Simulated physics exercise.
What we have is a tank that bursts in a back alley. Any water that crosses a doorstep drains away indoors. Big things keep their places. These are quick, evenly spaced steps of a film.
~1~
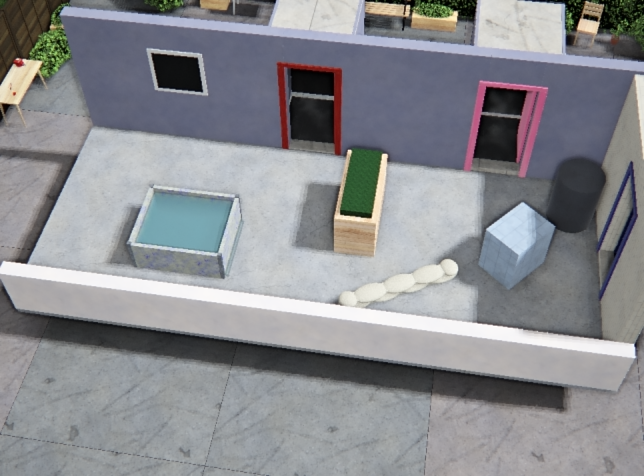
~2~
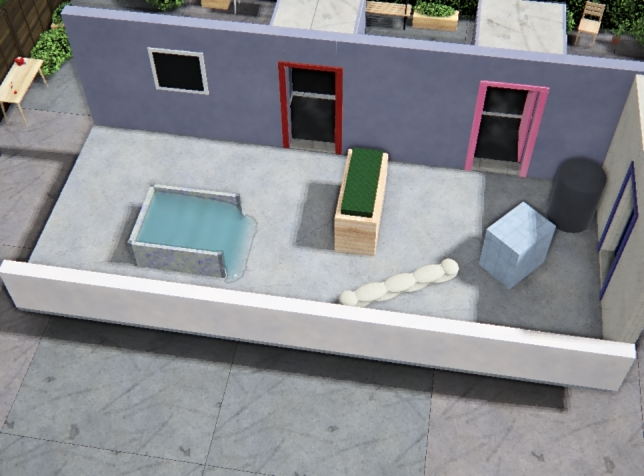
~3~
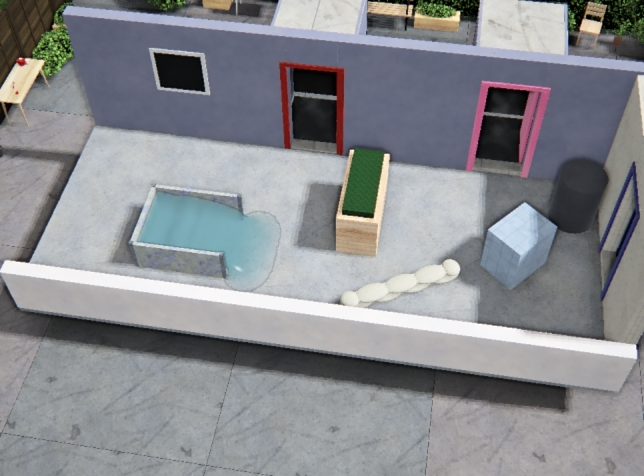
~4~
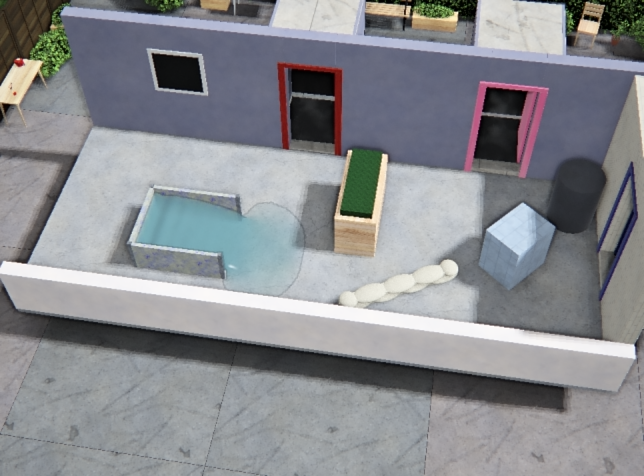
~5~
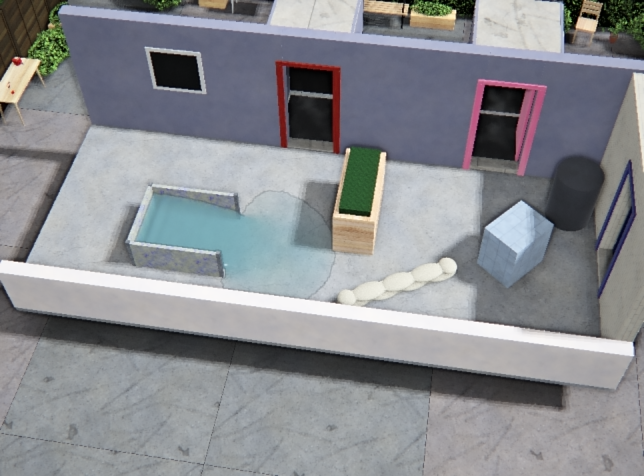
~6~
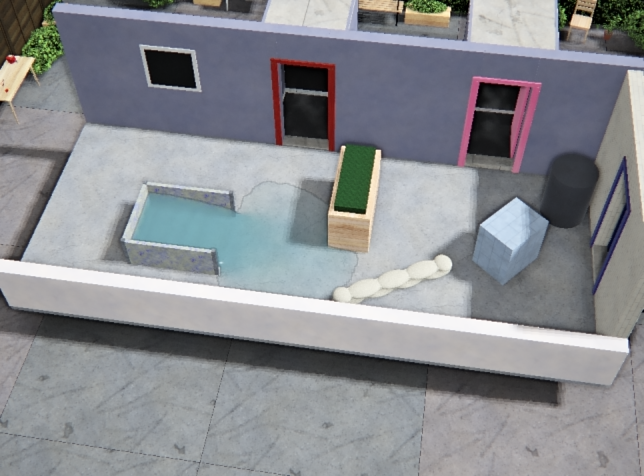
Seen from above, a walled back alley has a grey-blue wall with a red-framed door, a pink-framed door and a small dark window. An open grey tank of blue-green water stands at left, a green-topped wooden box in the middle, a cream braided shape before it, and a pale blue block and dark cylinder at right. The tank's right side opens and water pours out rightward, spreading across the pale floor toward the box, while the view shifts very slightly near the end.
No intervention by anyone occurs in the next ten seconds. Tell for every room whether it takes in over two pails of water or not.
The blue door is going to stay within two buckets, the pink door is going to stay within two buckets, the red door is going to be swamped.
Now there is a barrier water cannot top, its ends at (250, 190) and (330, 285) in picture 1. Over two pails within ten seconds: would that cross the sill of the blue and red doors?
Blue door: Below the line, red door: Below the line.
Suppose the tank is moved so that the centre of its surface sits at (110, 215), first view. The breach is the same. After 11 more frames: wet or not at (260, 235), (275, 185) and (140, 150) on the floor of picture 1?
Soaked, soaked, spared.
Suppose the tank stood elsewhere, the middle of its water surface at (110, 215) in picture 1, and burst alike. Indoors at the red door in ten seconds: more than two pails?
Check, red door: Limit exceeded.
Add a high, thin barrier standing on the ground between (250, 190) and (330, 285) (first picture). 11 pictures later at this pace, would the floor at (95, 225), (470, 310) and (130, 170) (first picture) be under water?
Untouched, submerged, untouched.
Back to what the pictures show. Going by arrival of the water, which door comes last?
My pick is the blue-painted one.
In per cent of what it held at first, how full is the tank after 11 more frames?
Close to 24 %.
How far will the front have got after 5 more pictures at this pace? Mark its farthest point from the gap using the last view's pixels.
Farthest reach: About (448, 262).
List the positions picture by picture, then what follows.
The first frame shows the open tank at (185, 223) is whole and still.
In the second frame, water pours out at (230, 239) and has run to (232, 278).
In the third frame, water pours out at (231, 241) and has run to (268, 217).
In the fourth frame, water pours out at (230, 242) and has run to (298, 227).
In the fifth frame, water pours out at (228, 241) and has run to (323, 279).
In the sixth frame, water pours out at (224, 239) and has run to (347, 274).
A moment on, water covers 20 % of the floor; the blue door not reached, the pink door not reached, the red door not reached.
Next, water covers 35 % of the floor; the blue door not reached, the pink door not reached, the red door under two buckets in.
Then, water covers 55 % of the floor; the blue door not reached, the pink door wet at the sill, nothing in, the red door over two buckets in.
Later, water covers 65 % of the floor; the blue door wet at the sill, nothing in, the pink door wet at the sill, nothing in, the red door far over two buckets in.
In the end, water covers 70 % of the floor; the blue door wet at the sill, nothing in, the pink door wet at the sill, nothing in, the red door far over two buckets in.
